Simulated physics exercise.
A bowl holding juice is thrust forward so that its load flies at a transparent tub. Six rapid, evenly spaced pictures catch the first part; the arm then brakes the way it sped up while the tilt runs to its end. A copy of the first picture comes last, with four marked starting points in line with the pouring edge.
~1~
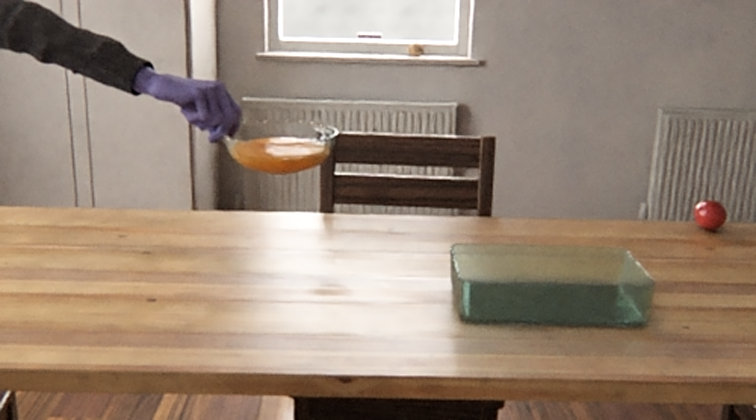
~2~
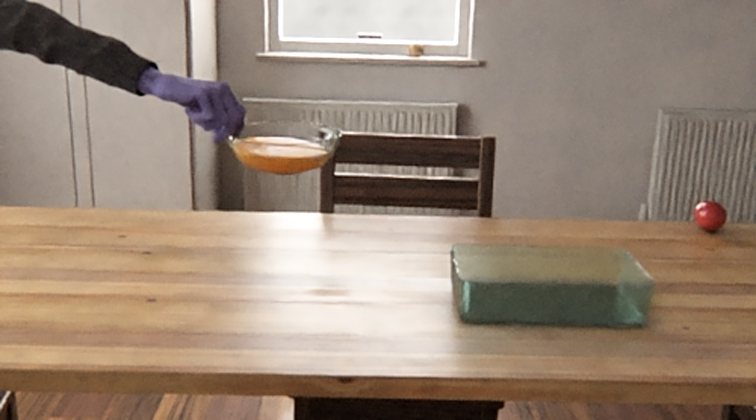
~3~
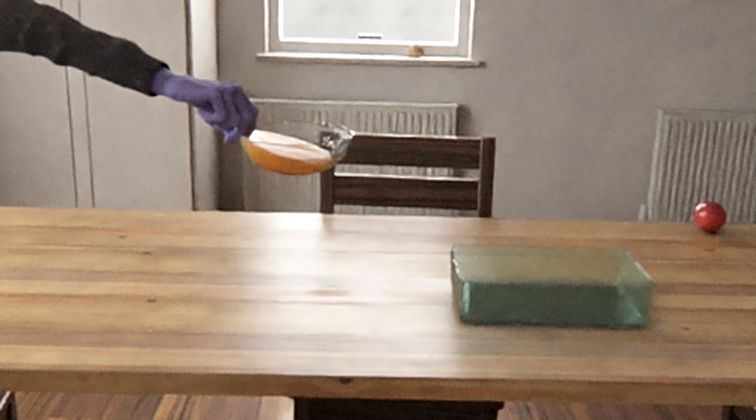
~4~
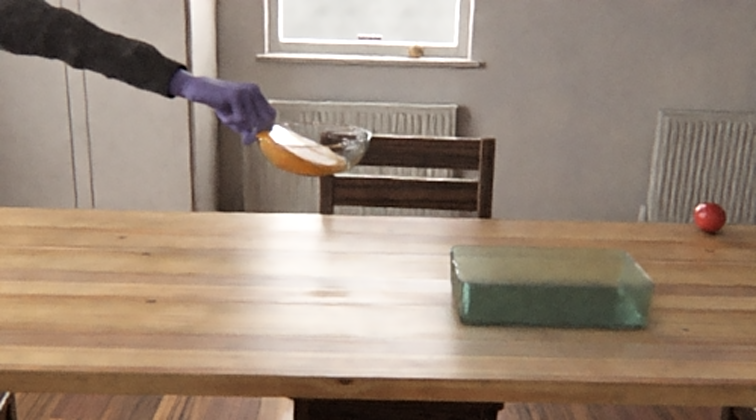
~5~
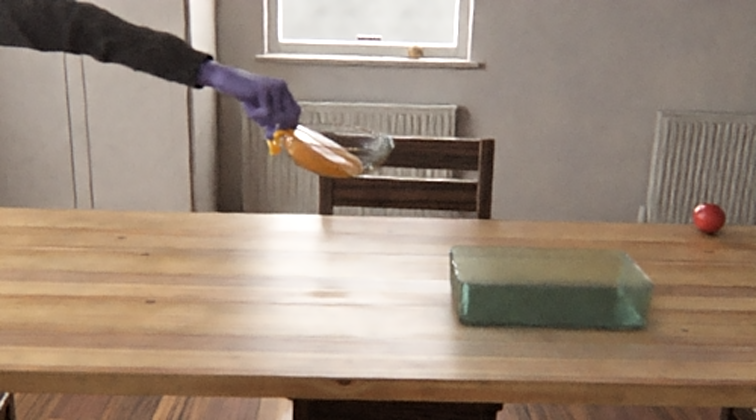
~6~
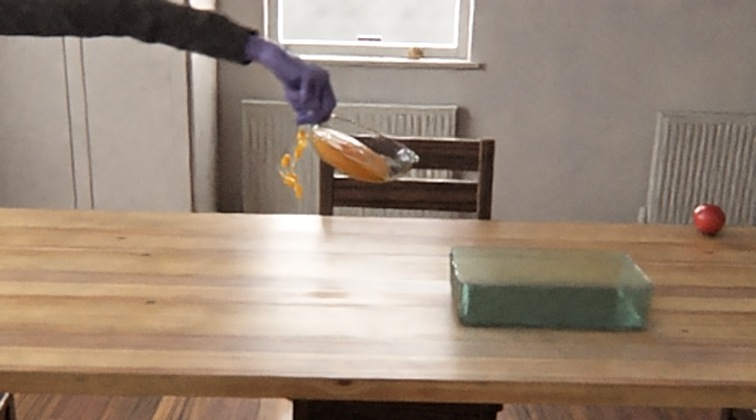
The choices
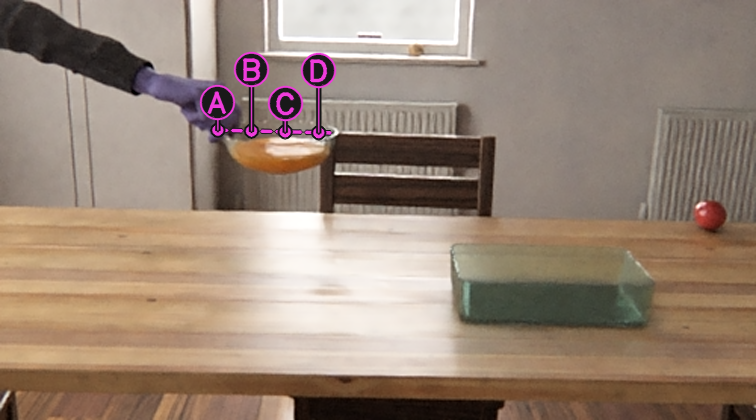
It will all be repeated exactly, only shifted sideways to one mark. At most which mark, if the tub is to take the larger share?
Choose C.
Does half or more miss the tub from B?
Yes, that goes wrong.
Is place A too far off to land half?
Yes.
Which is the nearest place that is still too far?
The answer is B.
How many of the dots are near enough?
Two of the four.
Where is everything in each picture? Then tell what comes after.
Upright, lip at (335, 133); tub from (458, 321) to (647, 324); nothing has left yet.
Upright, lip at (340, 133); nothing has left yet.
Upright, lip at (352, 134); nothing has left yet.
Upright, lip at (369, 135); juice is over the rim, down to (256, 135).
Tipped about 5°, lip at (392, 141); juice is over the rim, down to (273, 152).
Tipped about 20°, lip at (416, 157); juice is over the rim, down to (300, 195).
On the marked copy, A at (217, 130); B at (251, 131); C at (285, 131); D at (318, 132).
For place A, about 4 % lands in the tub, 94 % falls short.
For place B, about 32 % lands in the tub, 63 % falls short and 5 % goes beside or beyond.
For place C, about 69 % lands in the tub, 22 % falls short and 10 % goes beside or beyond.
For place D, about 77 % lands in the tub, 9 % falls short and 14 % goes beside or beyond.
